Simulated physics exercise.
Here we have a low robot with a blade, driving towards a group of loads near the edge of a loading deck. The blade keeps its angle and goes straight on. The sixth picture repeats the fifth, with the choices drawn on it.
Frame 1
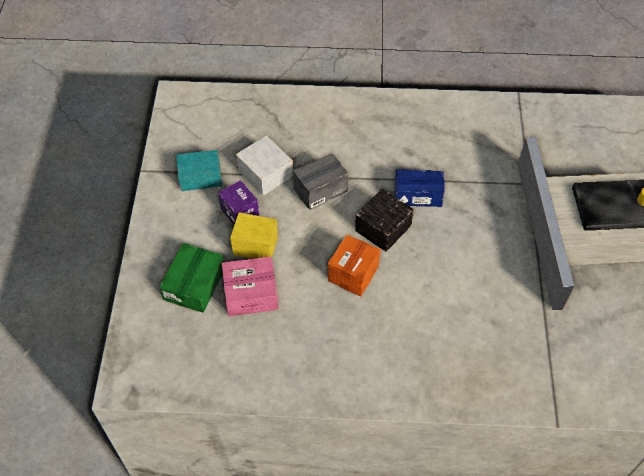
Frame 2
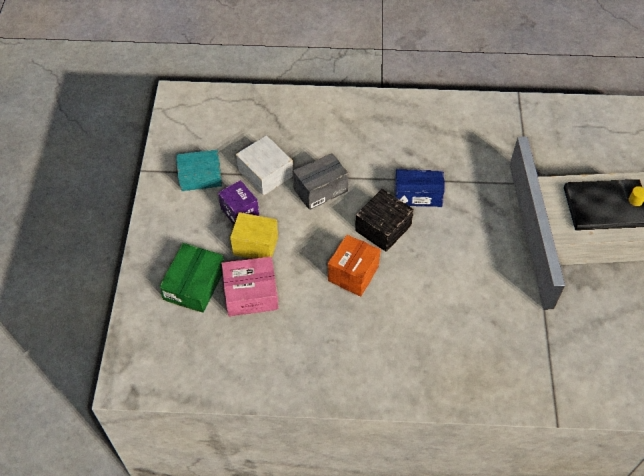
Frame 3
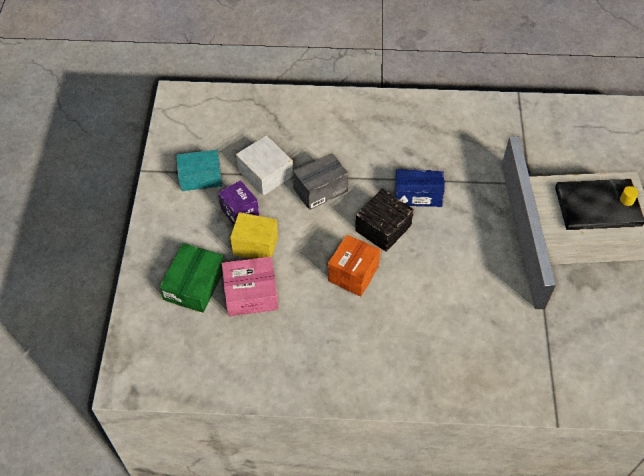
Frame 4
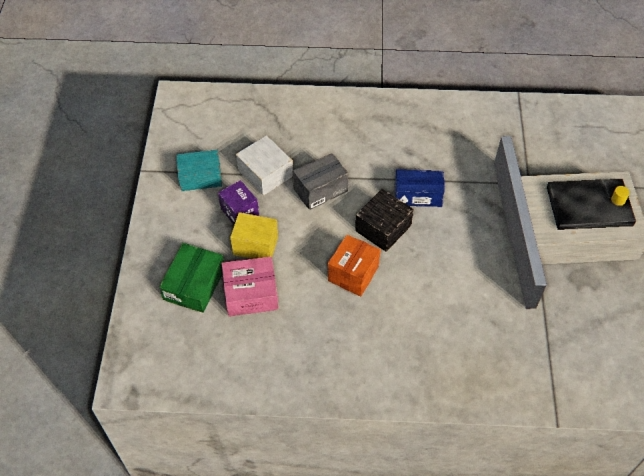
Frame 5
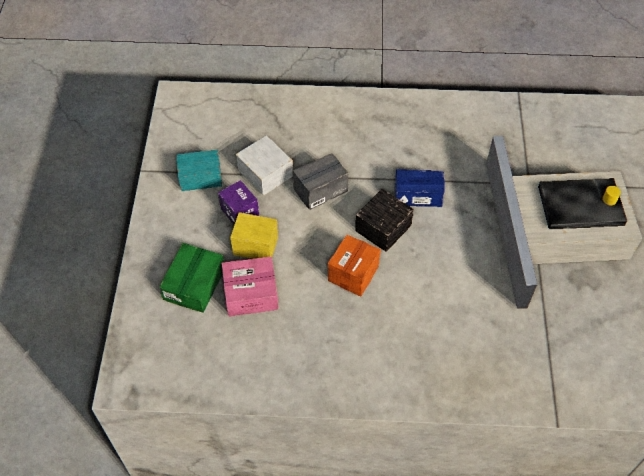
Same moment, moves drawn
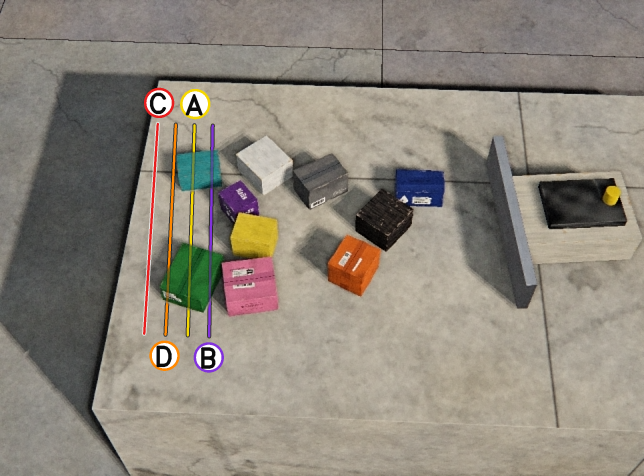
A low robot with an upright grey blade crept slowly left across the pale stone deck toward a scattered group of ten colourful boxes, which all sat still, with a gap remaining between them.
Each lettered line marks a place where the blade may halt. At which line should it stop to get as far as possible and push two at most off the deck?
B is the last line within the limit.
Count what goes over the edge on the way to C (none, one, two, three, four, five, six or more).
Six or more.
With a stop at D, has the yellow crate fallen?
Yes.
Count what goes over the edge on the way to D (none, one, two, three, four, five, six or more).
By then, six or more.
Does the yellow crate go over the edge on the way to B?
No.
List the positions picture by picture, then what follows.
Robot (611, 204); orange box (354, 265); grey parcel (321, 181), in the first frame.
Robot (602, 204); yellow crate (255, 237), in the second frame.
Robot (594, 204); black crate (384, 220), in the third frame.
Robot (585, 203); pink parcel (250, 286), in the fourth frame.
Robot (577, 203); purple box (239, 205); green parcel (193, 278); orange box (354, 265), in the fifth frame.
On the copy, A at (191, 222); B at (211, 222); C at (152, 220); D at (171, 221).
On B. First, robot (467, 199); grey parcel (316, 181); blue parcel (368, 188).
Then, robot (358, 196); turquoise crate (187, 169); green parcel (181, 278).
Finally, robot (274, 193); purple box over the edge; green parcel over the edge; two fallen.
By contrast, A drops four; C drops eight; D drops six.
